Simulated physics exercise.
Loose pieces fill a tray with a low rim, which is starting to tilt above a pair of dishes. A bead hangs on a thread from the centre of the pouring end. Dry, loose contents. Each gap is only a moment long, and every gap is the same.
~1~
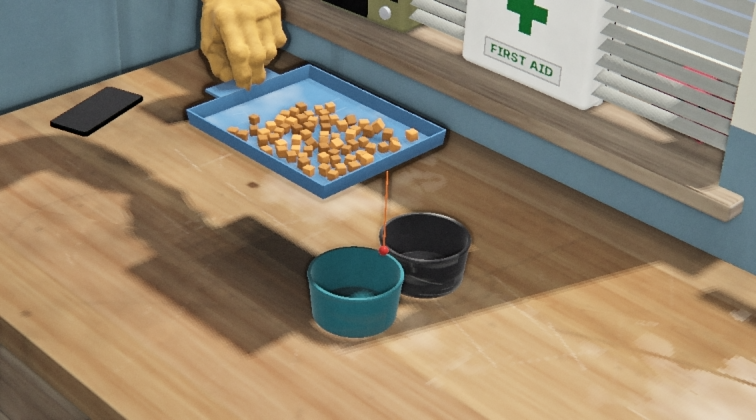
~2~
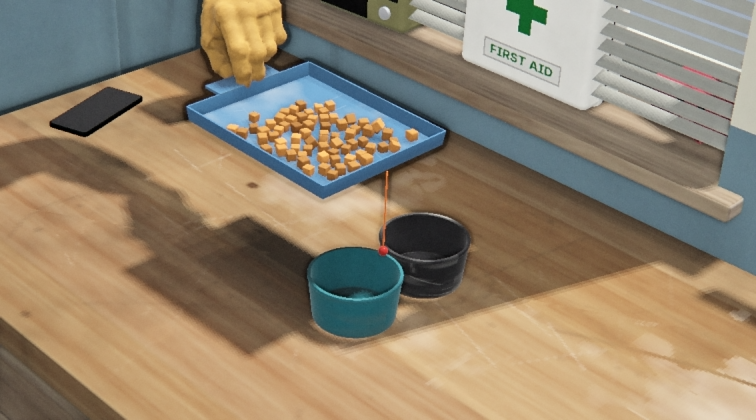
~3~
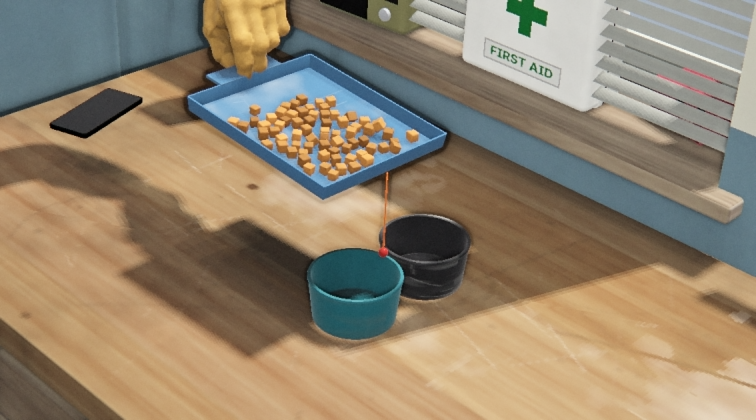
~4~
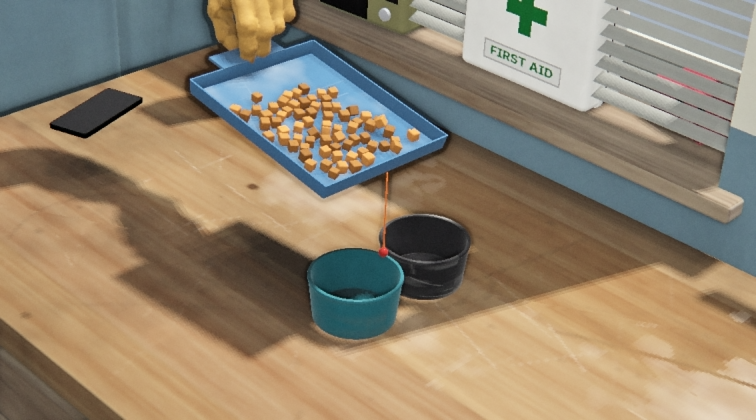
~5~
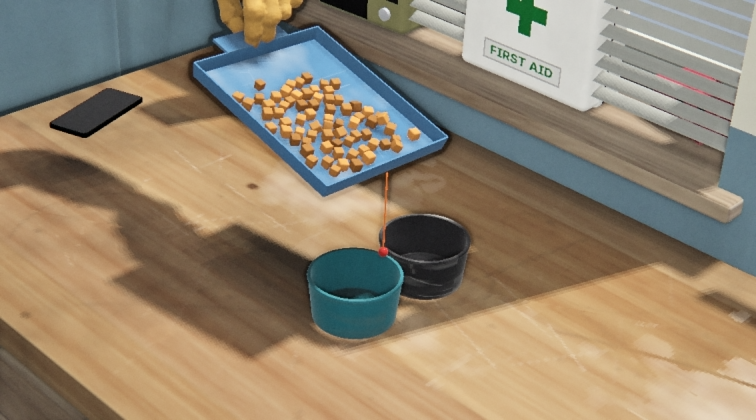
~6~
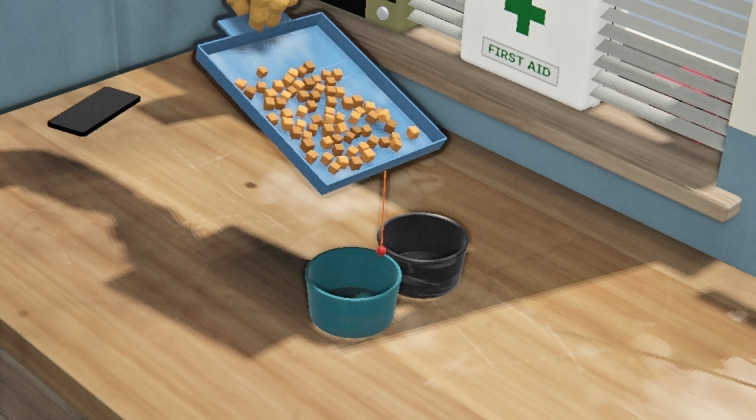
A yellow-gloved hand gradually tilting a blue tray of loose brown cubes above a teal dish and a black dish.
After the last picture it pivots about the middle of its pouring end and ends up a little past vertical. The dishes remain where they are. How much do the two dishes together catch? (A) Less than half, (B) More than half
Option A: Less than half.
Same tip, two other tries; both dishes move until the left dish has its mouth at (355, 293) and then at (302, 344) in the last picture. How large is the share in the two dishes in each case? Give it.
In order: 40 percent and 30 percent.
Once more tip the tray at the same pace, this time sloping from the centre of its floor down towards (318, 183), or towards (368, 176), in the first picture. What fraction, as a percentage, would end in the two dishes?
40 % and 10 %.
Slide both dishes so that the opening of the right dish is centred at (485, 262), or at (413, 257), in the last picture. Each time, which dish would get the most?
Left side first, Right side second.
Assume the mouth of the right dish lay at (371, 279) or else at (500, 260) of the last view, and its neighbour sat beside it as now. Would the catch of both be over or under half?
First the smaller part, then most of it.
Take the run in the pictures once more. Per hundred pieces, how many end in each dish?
For the left dish 0 %, for the right dish 10 %.
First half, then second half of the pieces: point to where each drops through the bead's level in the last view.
Starting near (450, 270), moving on to near (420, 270).
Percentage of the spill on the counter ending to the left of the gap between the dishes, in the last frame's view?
Close to 10 per cent.
Soon after the last picture, tray tipped steeply; nearly all on the tray; a stray few in the air.
A little later, tray tipped past a quarter turn; nearly all on the tray; a stray few in the right dish; a stray few outside both.
Later still, tray tipped past a quarter turn; a small part in the right dish; most outside both.
At rest, tray tipped past a quarter turn; none in the left dish; a small part in the right dish; most outside both.
